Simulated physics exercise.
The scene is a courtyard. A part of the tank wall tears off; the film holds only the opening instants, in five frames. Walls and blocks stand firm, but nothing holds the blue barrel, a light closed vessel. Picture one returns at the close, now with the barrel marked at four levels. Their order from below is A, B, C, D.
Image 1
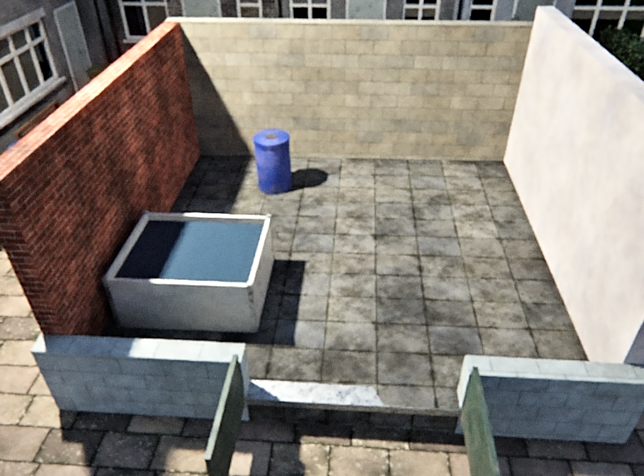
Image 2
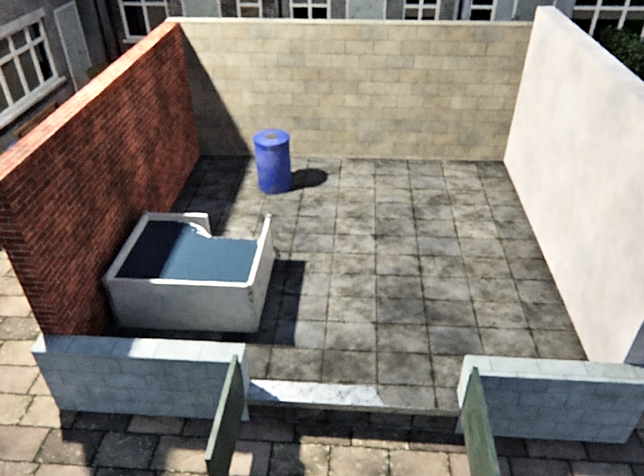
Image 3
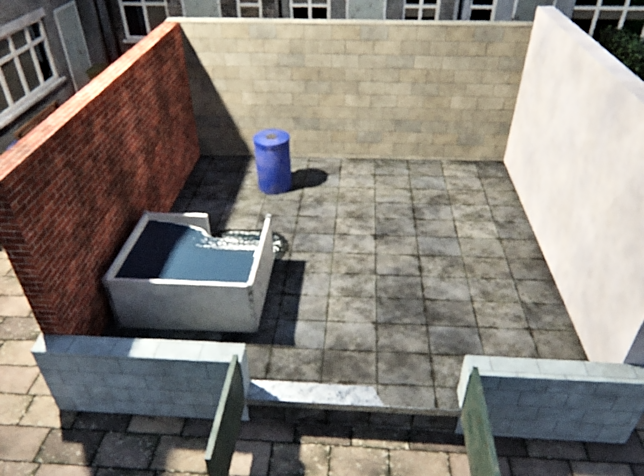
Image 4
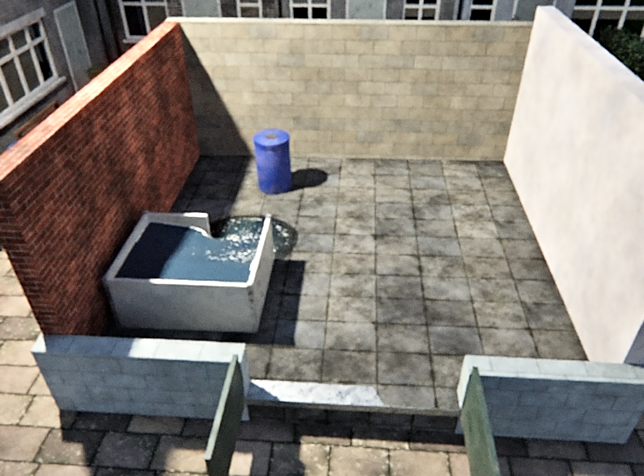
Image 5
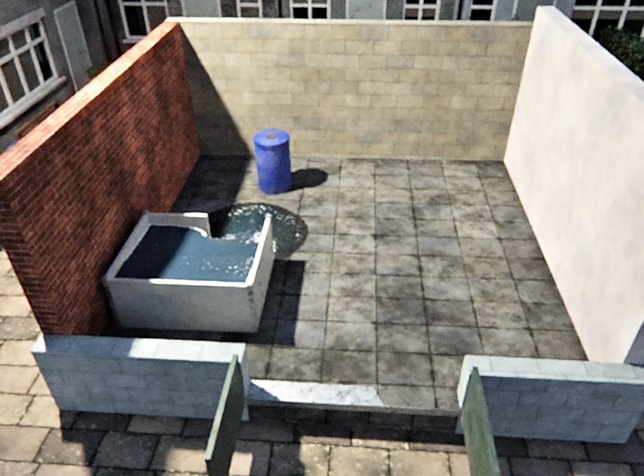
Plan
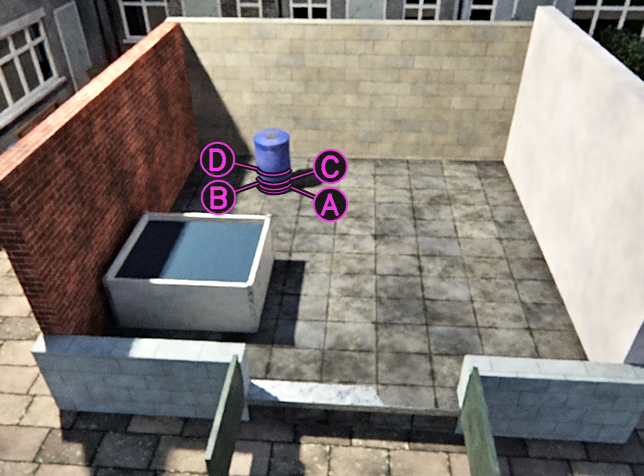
A walled courtyard held a full tank of water and a blue barrel; a gap opened in the tank's back wall, and water poured out and spread across the paving towards the barrel.
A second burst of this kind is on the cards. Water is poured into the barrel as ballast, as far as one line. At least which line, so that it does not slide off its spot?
Use mark D.
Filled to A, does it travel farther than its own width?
Yes, clearly.
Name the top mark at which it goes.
Here it is mark C.
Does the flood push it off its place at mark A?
Yes, it does.
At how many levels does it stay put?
One of them.
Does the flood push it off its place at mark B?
Yes, it does.
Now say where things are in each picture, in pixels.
Lid of the blue barrel at (272, 137); tank full, its middle at (194, 251); open gate at (354, 353), in the first picture.
Water covers 1 % of the ground, mostly out of sight from here, in the second picture.
Water covers 3 % of the ground, mostly out of sight from here, in the third picture.
In the fourth picture, 5 % of the ground under water, its edge towards the barrel at (291, 230).
Lid of the blue barrel at (272, 137); 7 % of the ground under water, its edge towards the barrel at (259, 205), in the fifth picture.
In magenta, A at (273, 192); B at (272, 189); C at (272, 184); D at (271, 175); from the bottom up A, B, C, D.
With A, it is pushed about 3 times its own width away.
With B, it is pushed about twice its own width away.
With C, it is pushed about half its own width away.
With D, it does not move.
